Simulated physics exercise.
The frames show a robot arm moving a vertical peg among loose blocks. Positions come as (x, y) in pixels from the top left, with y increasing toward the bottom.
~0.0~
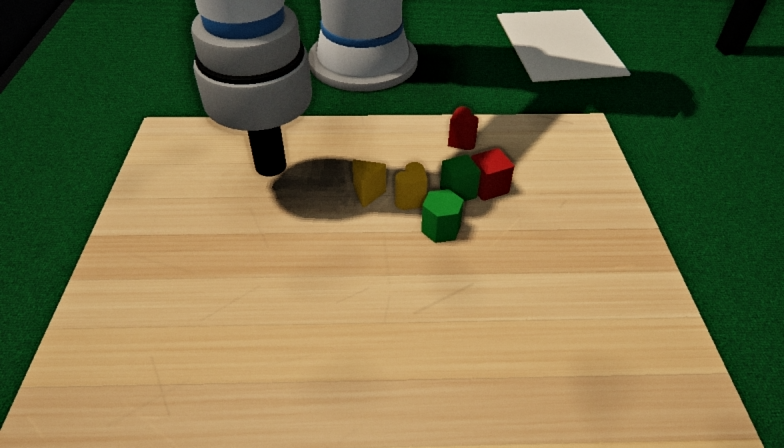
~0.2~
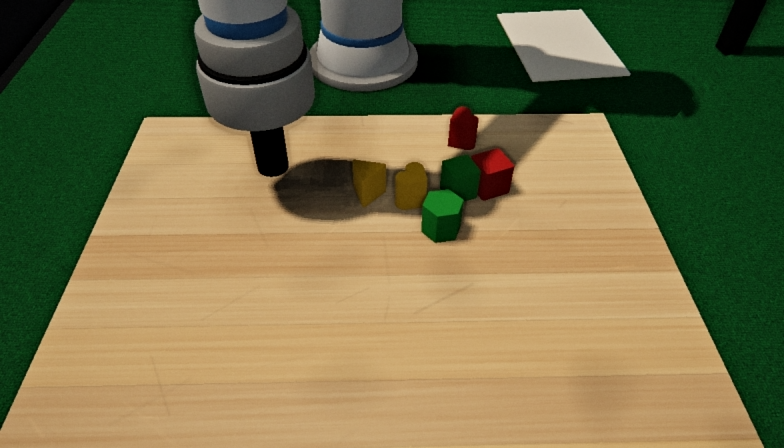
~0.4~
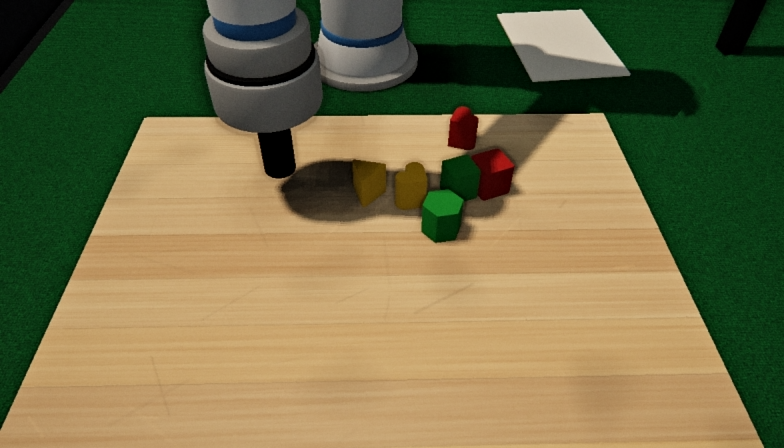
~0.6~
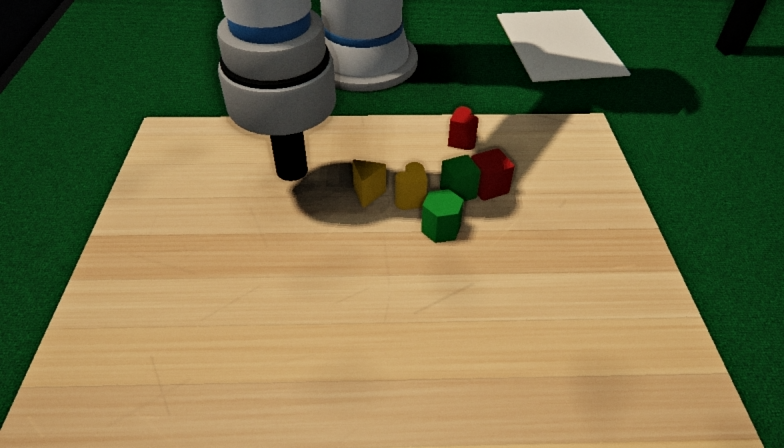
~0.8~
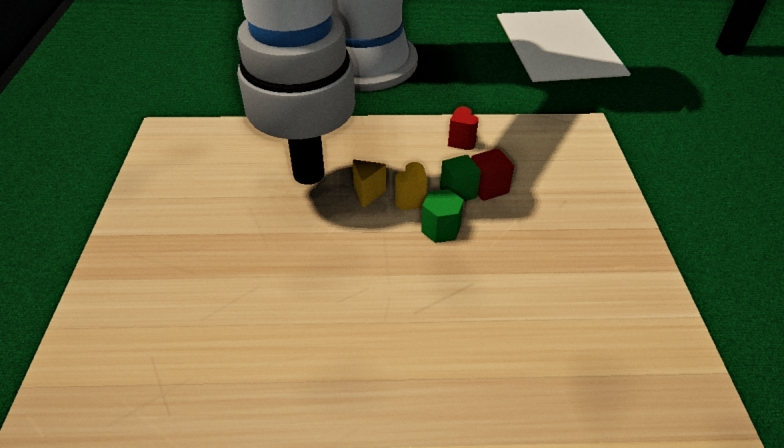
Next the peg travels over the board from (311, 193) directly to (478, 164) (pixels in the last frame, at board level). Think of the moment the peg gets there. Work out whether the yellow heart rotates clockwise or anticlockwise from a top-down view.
It goes anticlockwise.
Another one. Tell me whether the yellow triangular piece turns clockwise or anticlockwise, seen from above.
It goes round the way clock hands do.
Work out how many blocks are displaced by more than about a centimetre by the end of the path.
Total moved: One.
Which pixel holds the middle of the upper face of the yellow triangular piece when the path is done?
By then it is at (394, 169).
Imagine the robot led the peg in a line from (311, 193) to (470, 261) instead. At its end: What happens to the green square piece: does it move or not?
By then it is still where it was.
On the path given first. One third of the way, peg at (369, 164); yellow triangular piece at (387, 168), turned 75° clockwise; yellow heart at (415, 175), turned 15° anticlockwise.
Two thirds of the way, peg at (427, 154); yellow triangular piece at (394, 169), turned 95° clockwise; yellow heart at (416, 176), turned 25° anticlockwise.
At the end, peg at (481, 146); yellow triangular piece at (394, 169), turned 95° clockwise; yellow heart at (416, 176), turned 25° anticlockwise; red square piece not moved.
